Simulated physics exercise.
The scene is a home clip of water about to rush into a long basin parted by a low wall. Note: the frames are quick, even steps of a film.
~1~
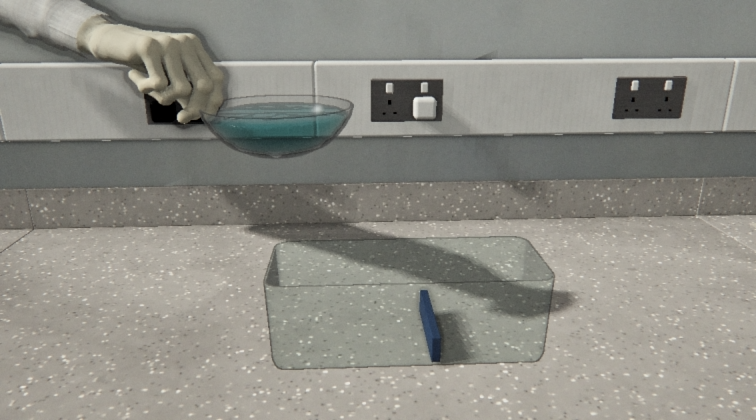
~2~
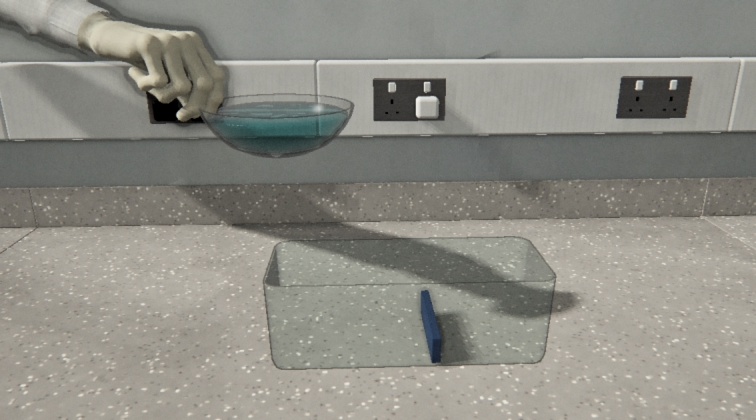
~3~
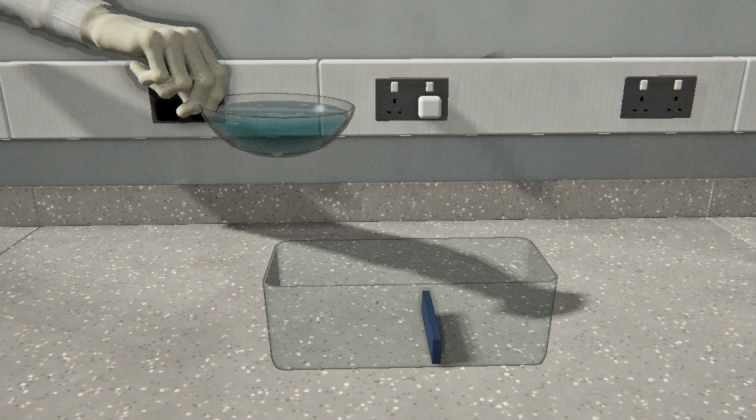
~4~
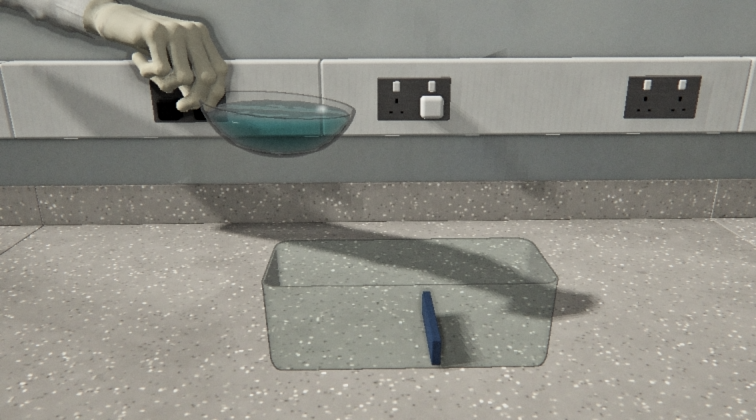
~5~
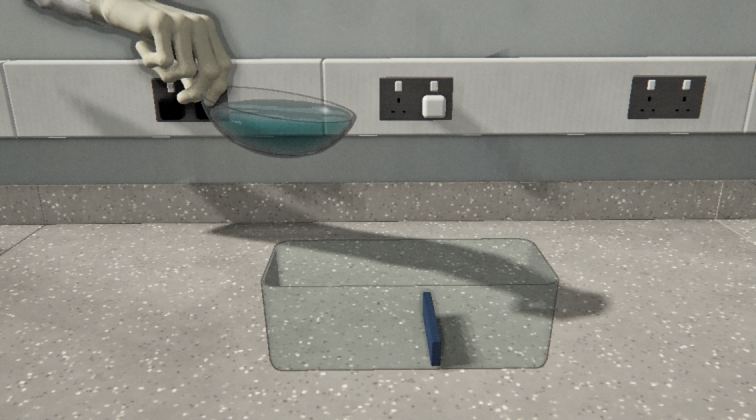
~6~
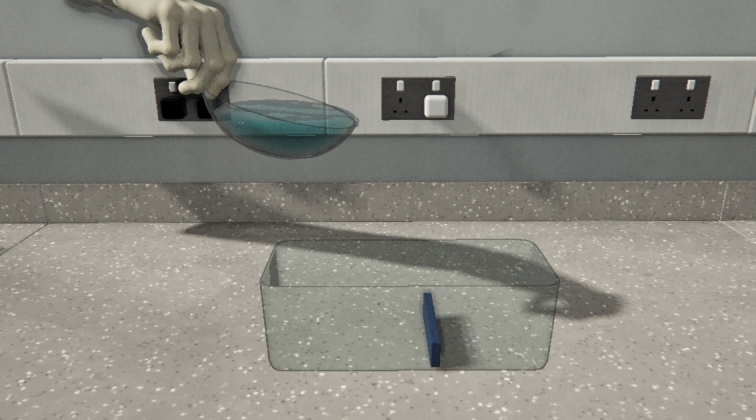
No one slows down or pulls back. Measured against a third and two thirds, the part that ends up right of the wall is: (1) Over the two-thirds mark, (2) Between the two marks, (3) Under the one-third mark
3, under the one-third mark.
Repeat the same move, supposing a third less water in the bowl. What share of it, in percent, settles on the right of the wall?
It comes to 5 per cent or so.
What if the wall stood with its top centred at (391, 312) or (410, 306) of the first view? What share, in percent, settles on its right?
My guess is some 70 percent the first time and some 50 percent the second.
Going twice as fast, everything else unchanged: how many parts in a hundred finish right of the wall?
About 15 %.
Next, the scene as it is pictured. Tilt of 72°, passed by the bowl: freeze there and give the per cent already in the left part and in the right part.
I'd put the left part near 35 per cent and the right part near 15.
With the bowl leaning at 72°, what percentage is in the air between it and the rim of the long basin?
Share in flight: Approx. 40 %.
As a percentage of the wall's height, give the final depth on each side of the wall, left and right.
On the left roughly 50, on the right roughly 20.
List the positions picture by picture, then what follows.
In the first picture, it leans 0°; its right rim is at (353, 106); the water meets the walls at (208, 113) and (349, 112); the long basin's rim runs from (270, 264) to (540, 258); the wall's top is at (430, 313).
In the second picture, it leans 1°; its right rim is at (353, 107); the water meets the walls at (208, 112) and (350, 112).
In the third picture, it leans 3°; its right rim is at (354, 109); the water meets the walls at (209, 110) and (350, 113).
In the fourth picture, it leans 6°; its right rim is at (355, 113); the water meets the walls at (210, 108) and (351, 114).
In the fifth picture, it leans 10°; its right rim is at (355, 118); the water meets the walls at (212, 107) and (354, 116).
In the sixth picture, it leans 16°; its right rim is at (355, 125); the water meets the walls at (217, 107) and (356, 119); 3 per cent is over the edge.
A moment on, the bowl is tipped part way and 11 per cent is still to pour, 35 is left of the wall and 13 right of it.
Next, the bowl is tipped right over and 0 per cent is still to pour, 76 is left of the wall and 19 right of it.
Then the bowl is tipped right over and 0 per cent is still to pour, 76 is left of the wall and 20 right of it.
Later the bowl is tipped right over and 0 per cent is still to pour, 76 is left of the wall and 20 right of it.
At rest 76 per cent lies left of the wall, 20 right of it and 4 outside.
